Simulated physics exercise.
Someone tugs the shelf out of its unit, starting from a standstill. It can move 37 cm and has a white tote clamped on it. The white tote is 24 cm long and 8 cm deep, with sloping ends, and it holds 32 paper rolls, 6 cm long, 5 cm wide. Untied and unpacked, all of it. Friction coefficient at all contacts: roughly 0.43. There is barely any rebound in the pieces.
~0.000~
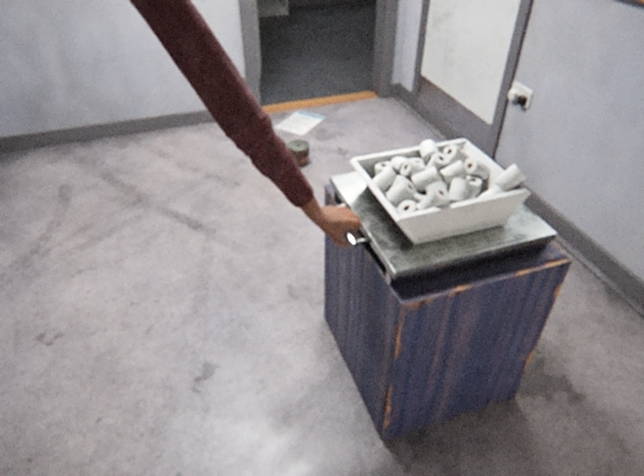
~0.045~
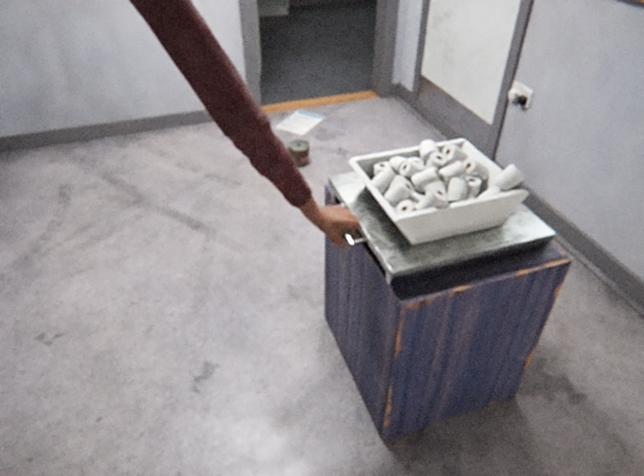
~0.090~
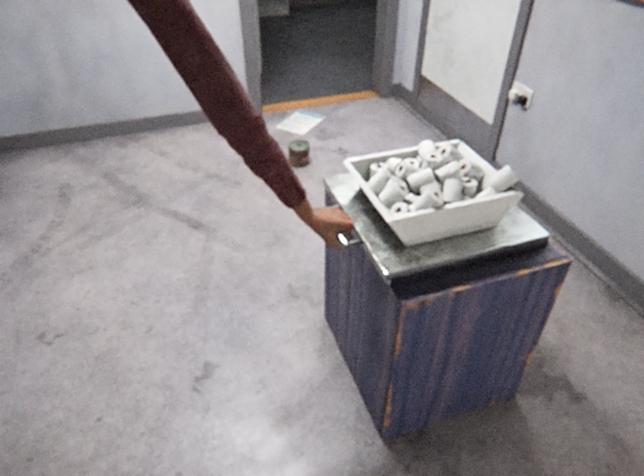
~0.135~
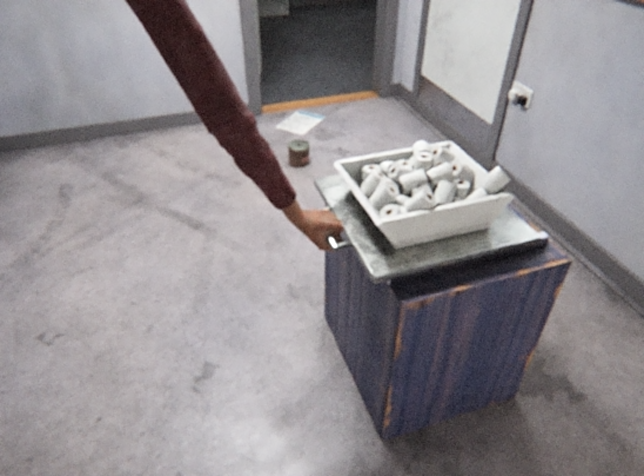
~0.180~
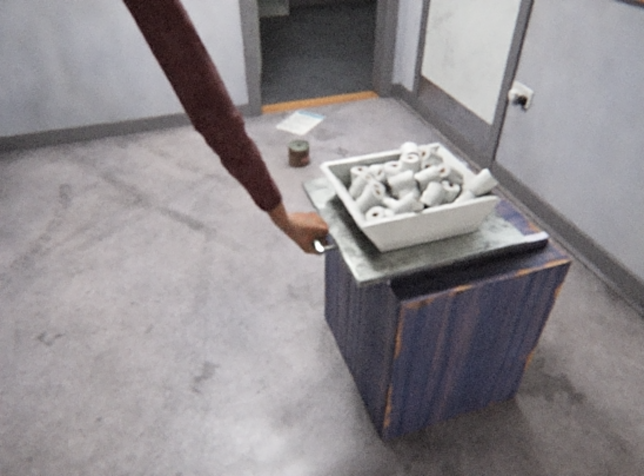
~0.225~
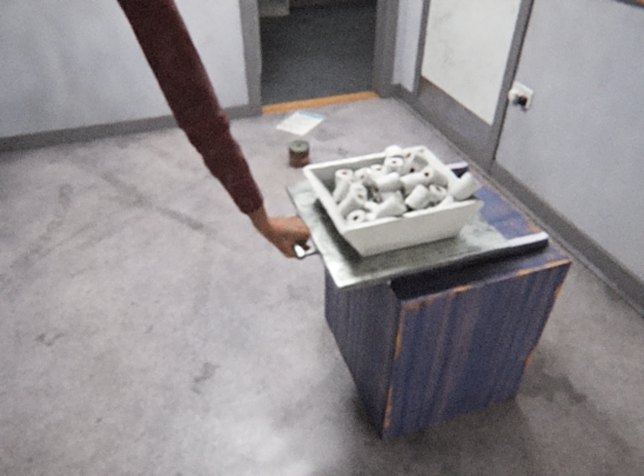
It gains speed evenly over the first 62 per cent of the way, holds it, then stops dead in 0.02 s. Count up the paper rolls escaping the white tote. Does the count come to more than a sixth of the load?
No, it stays under a sixth.
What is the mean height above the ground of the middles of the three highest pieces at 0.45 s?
I'd put it close to 80 cm.
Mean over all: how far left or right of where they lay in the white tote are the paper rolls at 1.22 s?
On average they end up some 8 cm further left.
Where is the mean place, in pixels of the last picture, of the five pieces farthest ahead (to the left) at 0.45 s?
The five leading pieces sit around (253, 219) in the last view.
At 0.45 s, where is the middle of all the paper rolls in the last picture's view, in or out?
Centre approx. at (290, 214).
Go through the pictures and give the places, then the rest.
In the first frame (each is followed by its nearest rim corner in this view), white tote, (400, 217); drawn out 0 cm; none out.
The second frame shows white tote, (398, 217); drawn out 1 cm.
The third frame shows white tote, (392, 218); drawn out 2 cm.
The fourth frame shows white tote, (381, 221); drawn out 5 cm.
The fifth frame shows white tote, (365, 224); drawn out 9 cm.
The sixth frame shows white tote, (345, 229); drawn out 14 cm; none out.
After 0.37 s, end of travel.
After 0.45 s, white tote 32 in, 0 out.
After 0.57 s, white tote 30 in, 2 out.
After 0.79 s, white tote 30 in, 2 out.
Outcome (at 1.22 s), white tote 30 in, 2 out. Asked share, 2 of 32, 6 per cent.
